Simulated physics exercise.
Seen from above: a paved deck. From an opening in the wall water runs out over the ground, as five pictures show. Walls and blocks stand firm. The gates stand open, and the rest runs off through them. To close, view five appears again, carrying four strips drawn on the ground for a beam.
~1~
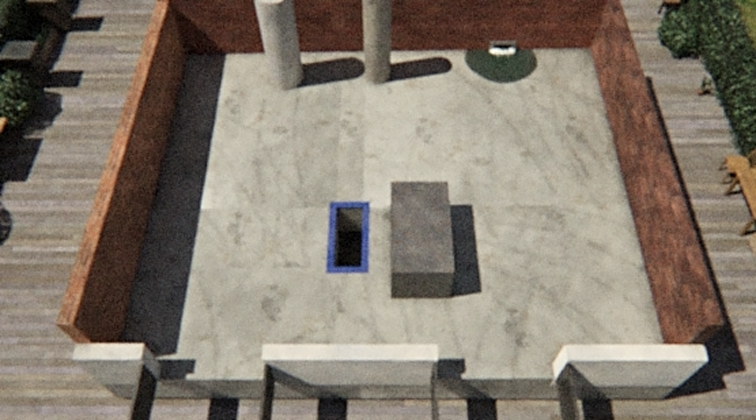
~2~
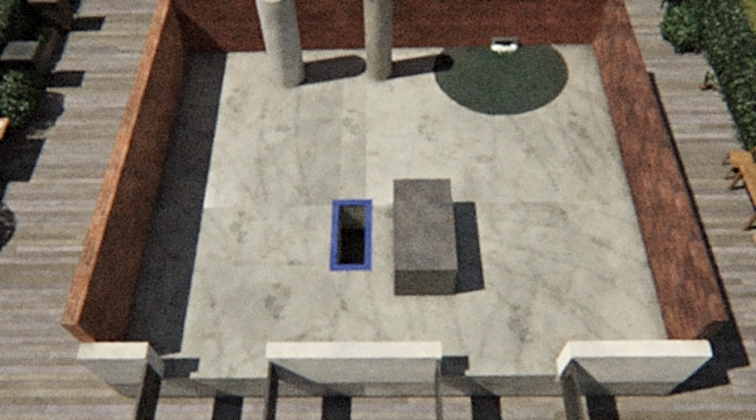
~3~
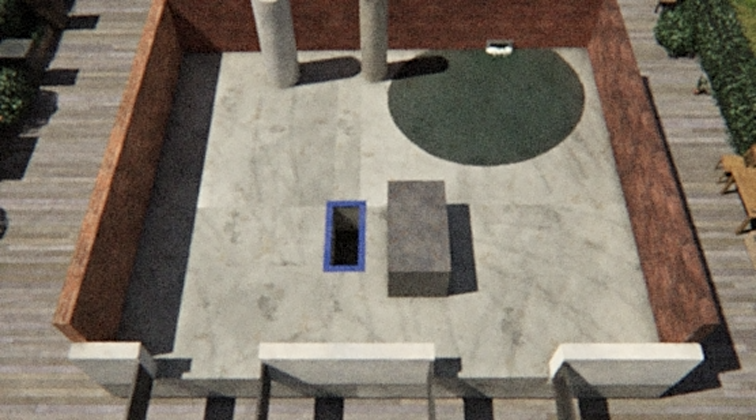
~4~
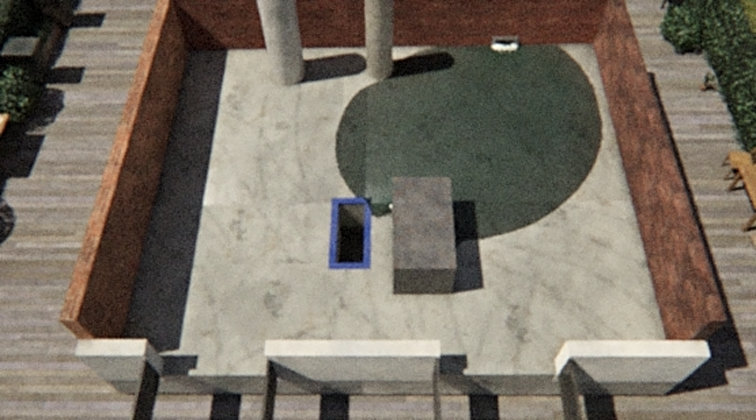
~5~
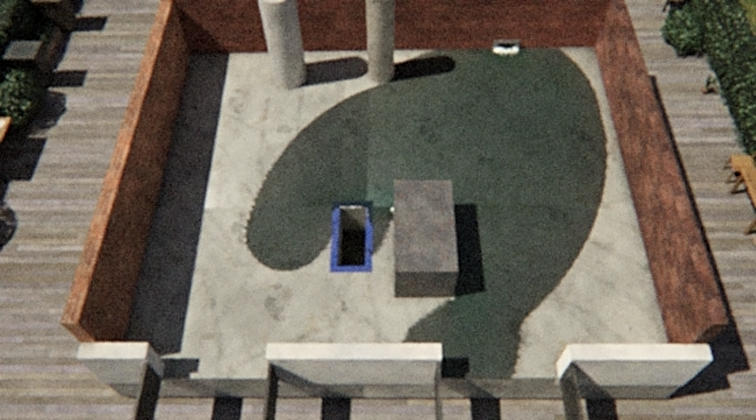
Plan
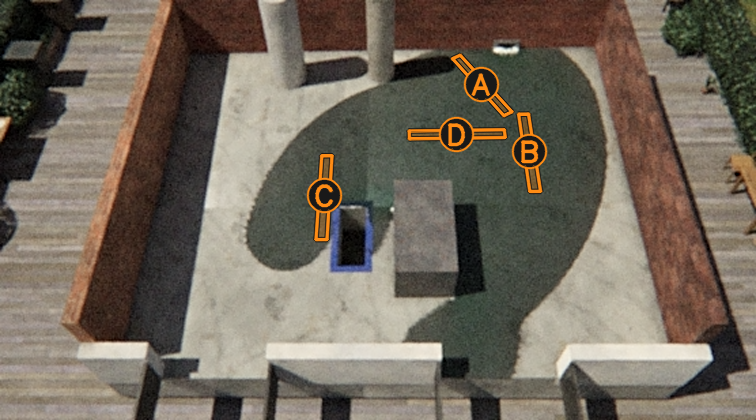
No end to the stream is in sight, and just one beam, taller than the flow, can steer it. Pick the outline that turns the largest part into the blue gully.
Use position C.
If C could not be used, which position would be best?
It is B.
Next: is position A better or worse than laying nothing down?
Position A is worse.
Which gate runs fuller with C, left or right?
The right gate.
On the marked copy, A from (456, 56) to (507, 113); B from (535, 191) to (523, 114); C from (321, 239) to (326, 155); D from (409, 134) to (504, 133).
Choosing A, about 6 % of the stream runs into the blue gully, about 92 % out by the gates.
Choosing B, about 30 % of the stream runs into the blue gully, about 70 % out by the gates.
Choosing C, about 47 % of the stream runs into the blue gully, about 52 % out by the gates.
Choosing D, about 8 % of the stream runs into the blue gully, about 92 % out by the gates.
